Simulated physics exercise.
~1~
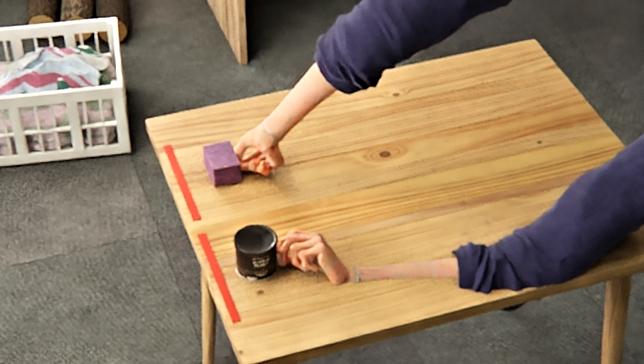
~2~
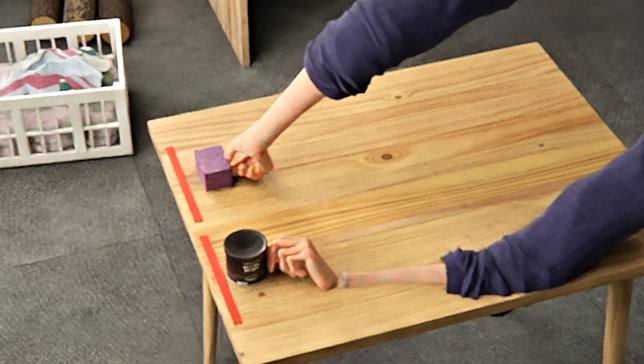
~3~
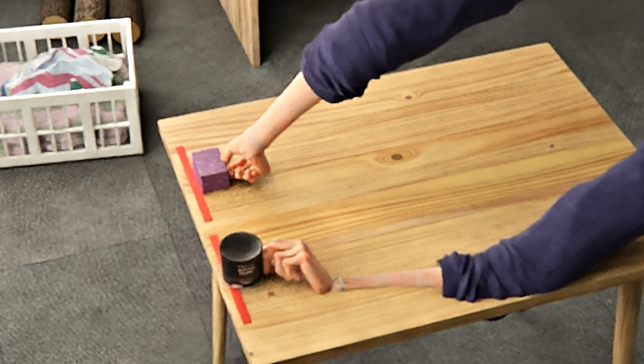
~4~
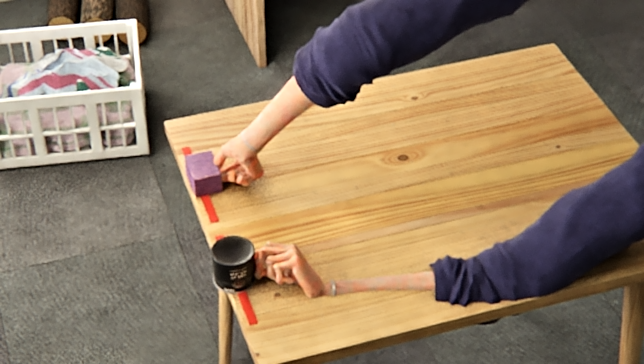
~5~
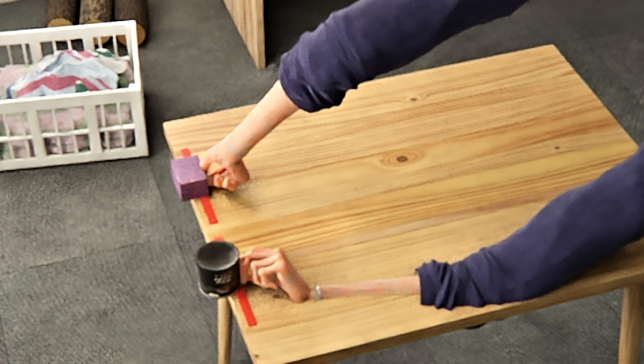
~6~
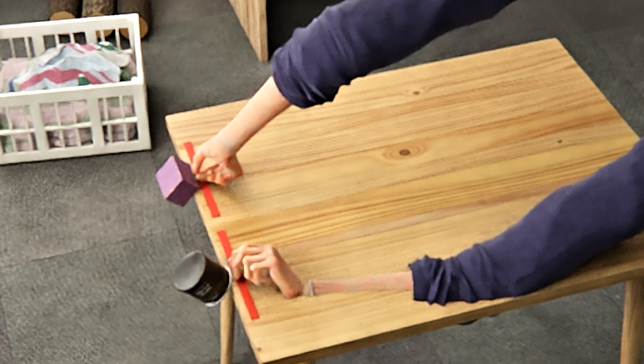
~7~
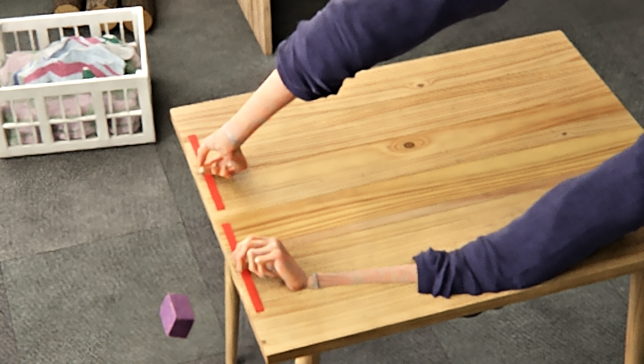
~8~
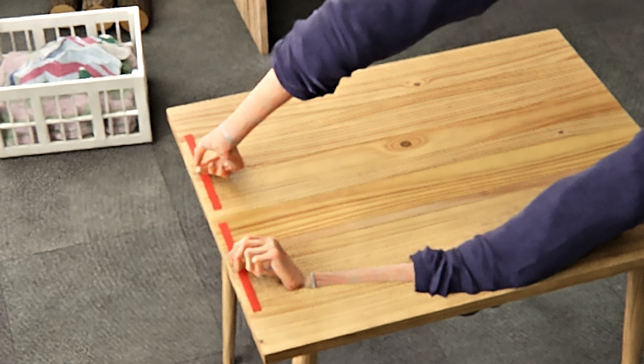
At the start, two hands in dark blue sleeves rest on a wooden table, one behind a purple block and the other behind a black tin, near two strips of red tape. The hands slowly push both objects left, across the tape and toward the table's end. Soon the block and the tin jut out past the edge, and then both tip over it. The block tumbles down toward the grey floor while the tin is already gone from sight. At the end, both objects are out of view, and the hands remain by the red strips.
